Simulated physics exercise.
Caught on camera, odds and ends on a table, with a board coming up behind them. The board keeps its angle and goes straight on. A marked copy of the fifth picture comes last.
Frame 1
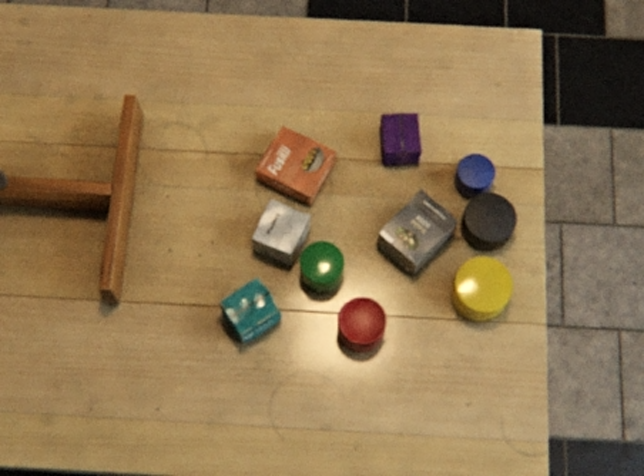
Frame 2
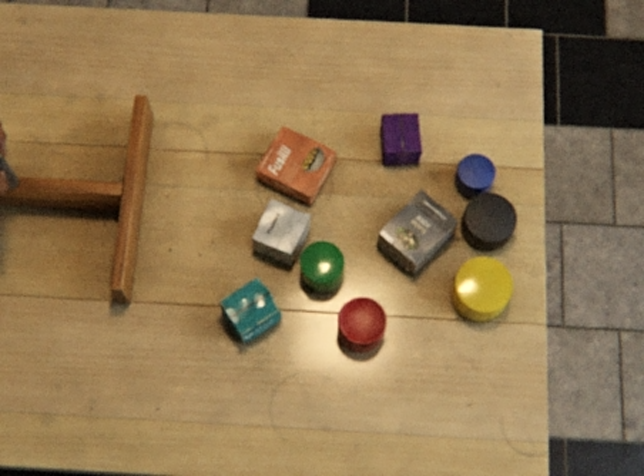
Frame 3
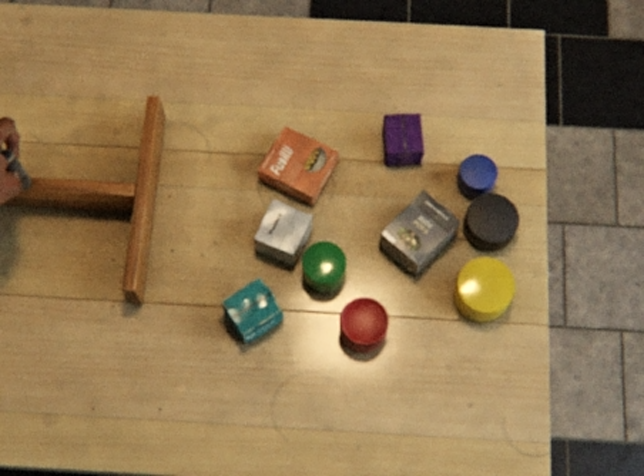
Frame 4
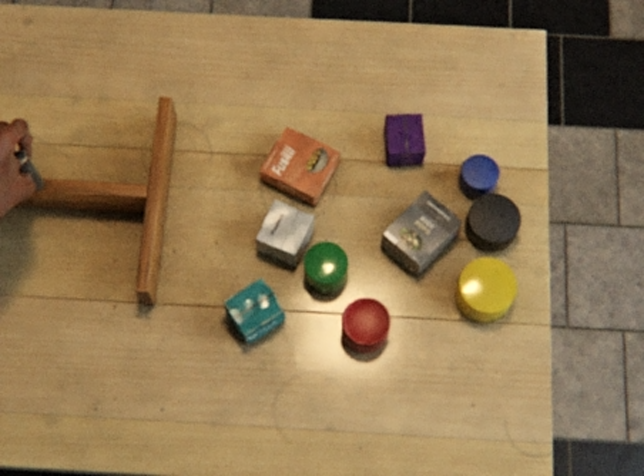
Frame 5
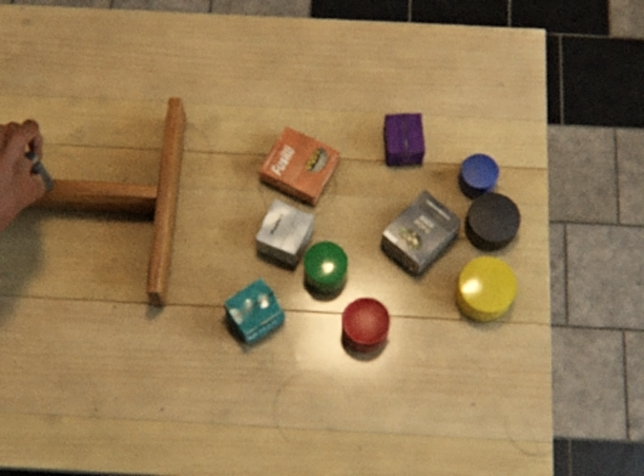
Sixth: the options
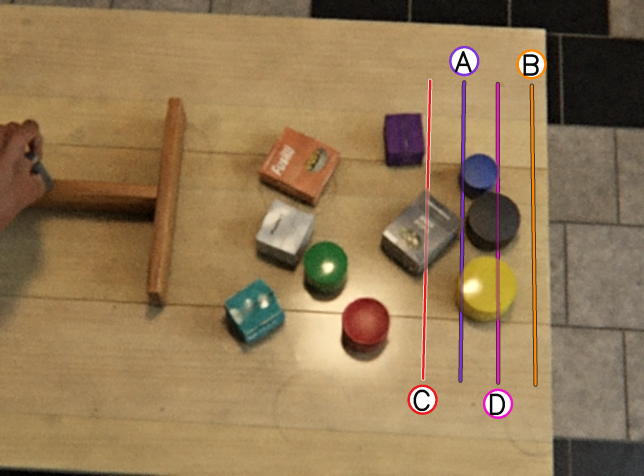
A wooden board on a handle slid slowly to the right across the table, a hand coming into view behind it, while the colourful boxes and round containers ahead stayed where they were, untouched.
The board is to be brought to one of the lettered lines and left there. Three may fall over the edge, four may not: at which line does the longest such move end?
No farther than A.
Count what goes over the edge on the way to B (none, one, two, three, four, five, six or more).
In all, six or more.
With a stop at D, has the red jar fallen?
No.
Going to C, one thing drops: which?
It is the black tin.
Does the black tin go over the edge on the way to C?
Yes.
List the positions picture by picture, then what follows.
In the first frame, grey packet (417, 233); turquoise box (250, 310); red jar (361, 325).
In the second frame, board (128, 189); black tin (489, 222).
In the third frame, board (141, 190); yellow pot (484, 290).
In the fourth frame, board (154, 191); purple box (404, 140).
In the fifth frame, board (164, 191); orange packet (300, 166); grey packet (421, 233); turquoise box (254, 311).
On the marked copy, A at (462, 224); B at (534, 227); C at (427, 222); D at (498, 226).
Taking A. A third of the way, board (270, 197); turquoise box (280, 326); orange packet (320, 162).
Two thirds of the way, board (378, 202); black tin (515, 216); blue tin (485, 180).
When it is over, board (462, 206); black tin over the edge; blue tin (548, 184); one fallen.
As for the rest, B drops eight; C is within the limit but short; D drops five.
